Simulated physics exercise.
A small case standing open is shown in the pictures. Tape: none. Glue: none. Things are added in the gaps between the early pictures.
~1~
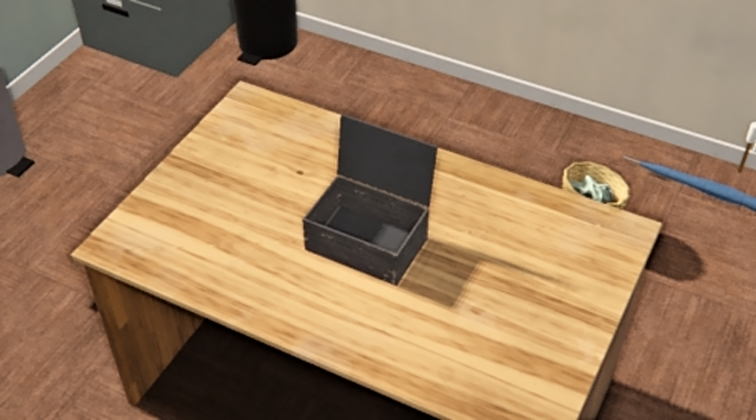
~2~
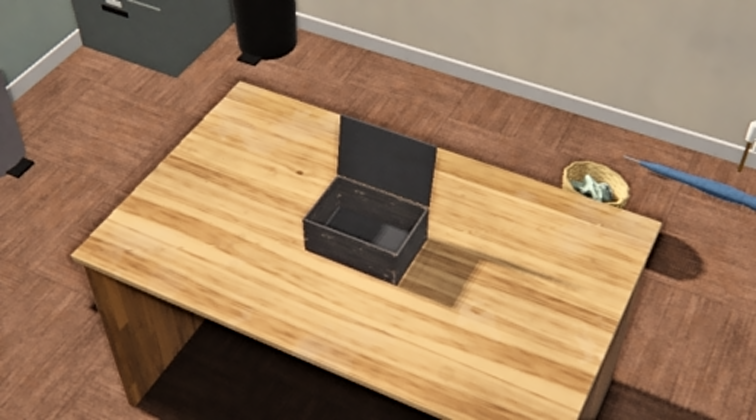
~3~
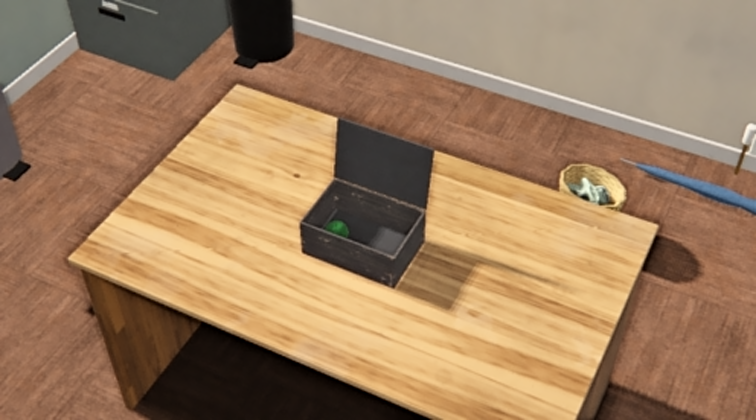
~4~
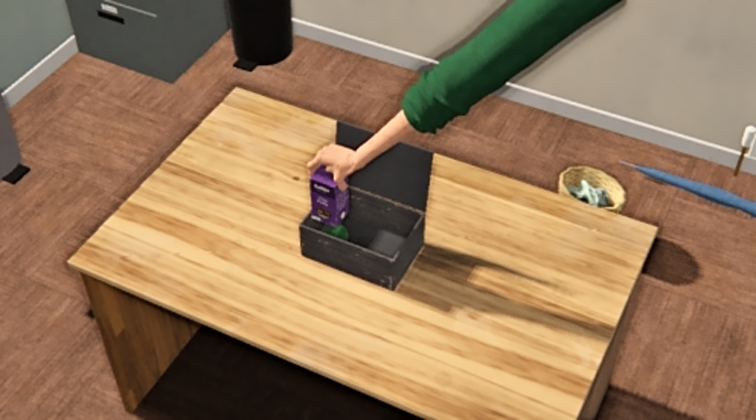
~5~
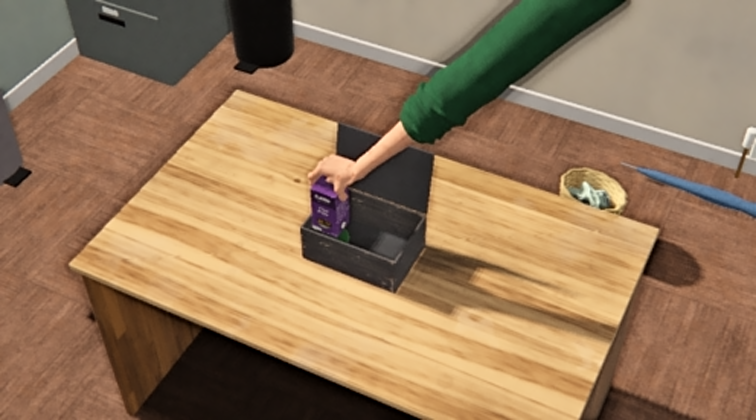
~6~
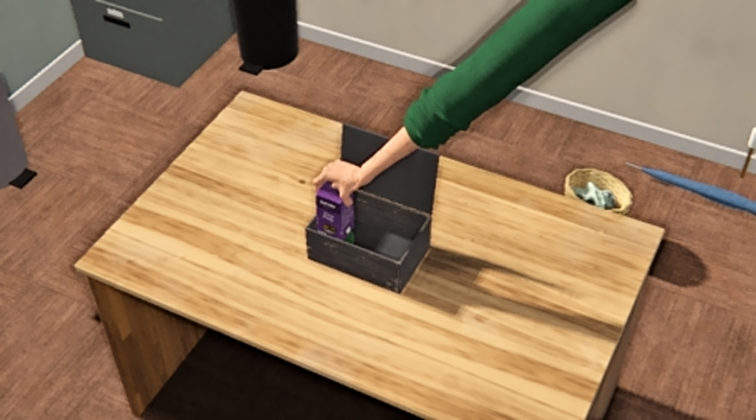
A hand in a green sleeve held a purple carton upright and lowered it slightly into the left side of an open dark case on a wooden table, where a small green thing had appeared earlier.
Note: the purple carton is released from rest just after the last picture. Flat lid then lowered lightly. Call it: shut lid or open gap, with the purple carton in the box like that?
Open gap.
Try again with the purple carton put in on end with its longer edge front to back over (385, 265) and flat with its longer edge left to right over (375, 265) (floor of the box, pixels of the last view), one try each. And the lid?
With the first packing the lid is left gaping; with the second it lowers fully.
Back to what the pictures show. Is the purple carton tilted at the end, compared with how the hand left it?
Well, it ends up skewed.
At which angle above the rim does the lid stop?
Close to 30 degrees.
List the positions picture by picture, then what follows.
The last thing is not in view yet, in the first frame.
The last thing is not in view yet, in the second frame.
The last thing is not in view yet, in the third frame.
On its way; purple carton (330, 196), in the fourth frame.
On its way; purple carton (330, 205), in the fifth frame.
Put in, still held; purple carton (335, 211), in the sixth frame.
Then, 0.90 s past the last view, lid starting down; purple carton rocked 45° from its first pose near (330, 222); green apple displaced a little.
Then, 1.50 s past the last view, lid 66° above the rim; purple carton rocked 45° from its first pose near (330, 222); green apple displaced a little.
Then, 1.90 s past the last view, lid 40° above the rim; purple carton rocked 45° from its first pose near (330, 222); green apple displaced a little.
Then, 3.60 s past the last view, lid 28° above the rim; purple carton rocked 43° from its first pose near (331, 222); green apple displaced a little.
Finally, lid 28° above the rim; down or leaning hard in the box, purple carton; green apple still in place. Final places as the last picture's camera would see them, purple carton near (331, 222).
